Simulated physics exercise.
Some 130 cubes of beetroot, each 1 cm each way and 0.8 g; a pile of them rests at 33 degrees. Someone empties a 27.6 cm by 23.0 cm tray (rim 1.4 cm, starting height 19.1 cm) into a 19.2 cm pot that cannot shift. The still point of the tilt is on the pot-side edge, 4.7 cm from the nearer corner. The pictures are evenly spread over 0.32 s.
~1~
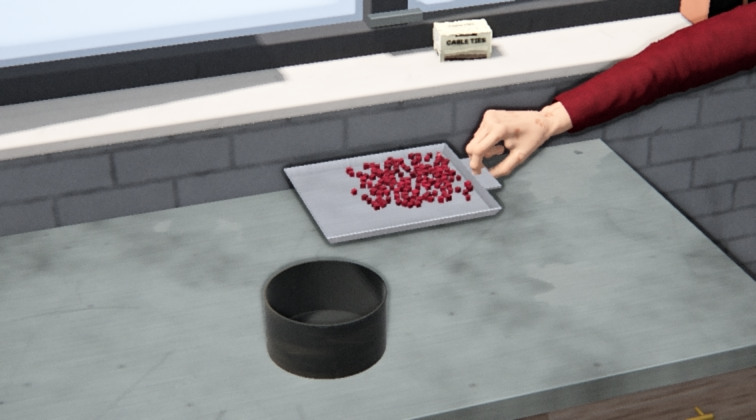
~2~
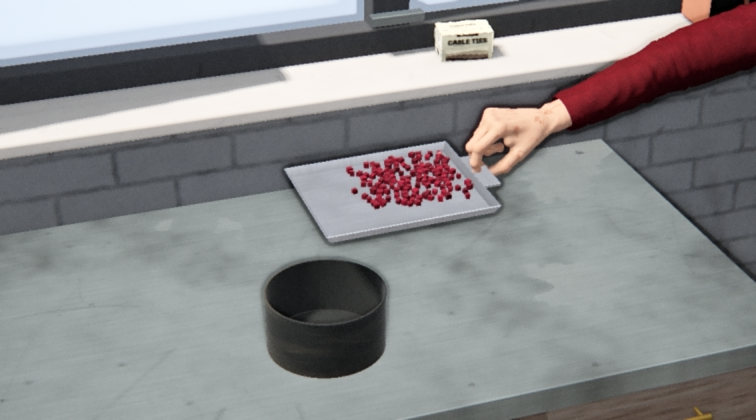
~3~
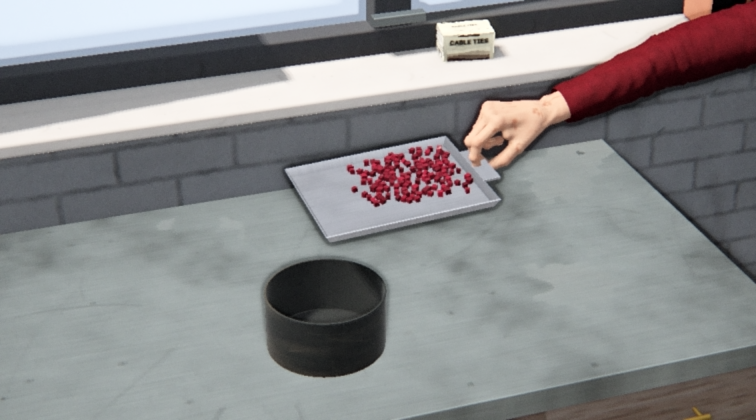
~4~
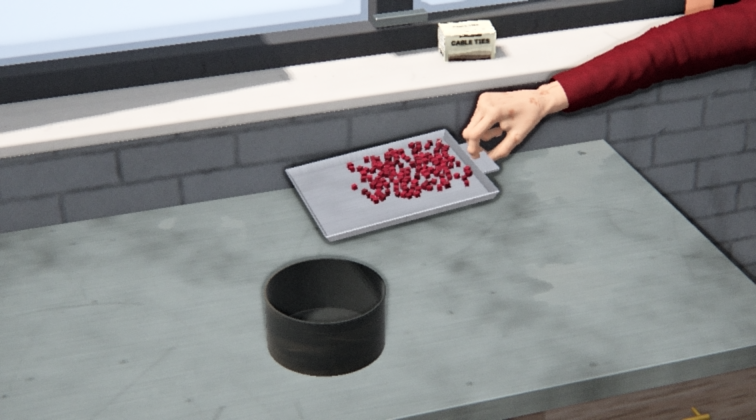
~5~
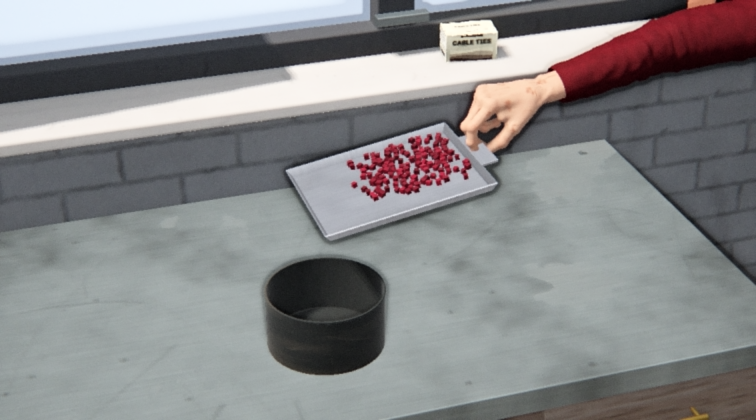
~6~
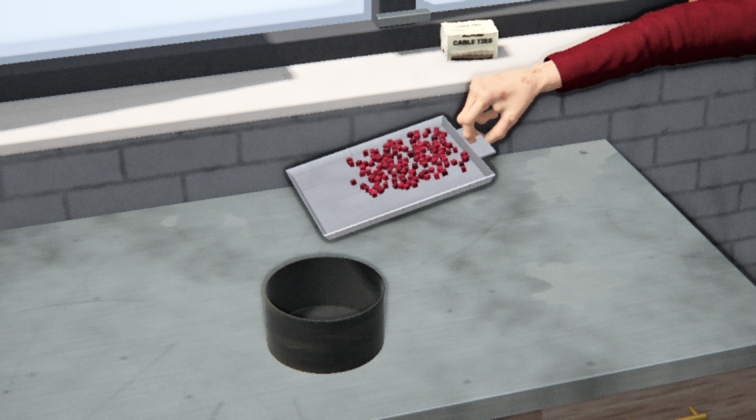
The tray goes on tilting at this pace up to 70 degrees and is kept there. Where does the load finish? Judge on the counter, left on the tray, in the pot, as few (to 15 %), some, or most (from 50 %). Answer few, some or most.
On the counter: Most; left on the tray: Some; in the pot: Few.
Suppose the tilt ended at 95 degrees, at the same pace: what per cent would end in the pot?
In that case some 5 per cent.
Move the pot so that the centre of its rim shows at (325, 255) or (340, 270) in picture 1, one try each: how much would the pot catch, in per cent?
About 25 and 5 per cent.
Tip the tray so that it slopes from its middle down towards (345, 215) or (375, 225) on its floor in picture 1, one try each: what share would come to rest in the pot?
About 65 and 75 per cent.
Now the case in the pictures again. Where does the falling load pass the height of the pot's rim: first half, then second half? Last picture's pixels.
At about (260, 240), then at (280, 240).
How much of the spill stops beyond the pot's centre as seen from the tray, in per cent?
Roughly 90 per cent.
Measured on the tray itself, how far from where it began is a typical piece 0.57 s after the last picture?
About 4 cm.
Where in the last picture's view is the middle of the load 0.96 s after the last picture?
At about (277, 228).
Then, 0.57 s after the last picture, tilt 39 degrees; the tray holds 100 %, the pot 0 %.
Then, 0.96 s after the last picture, tilt 58 degrees; the tray holds 35 %, the pot 0 %.
Then, 1.42 s after the last picture, tilt 70 degrees; the tray holds 25 %, the pot 0 %.
In the end, counter 75 %, tray 25 %, pot 0 %.
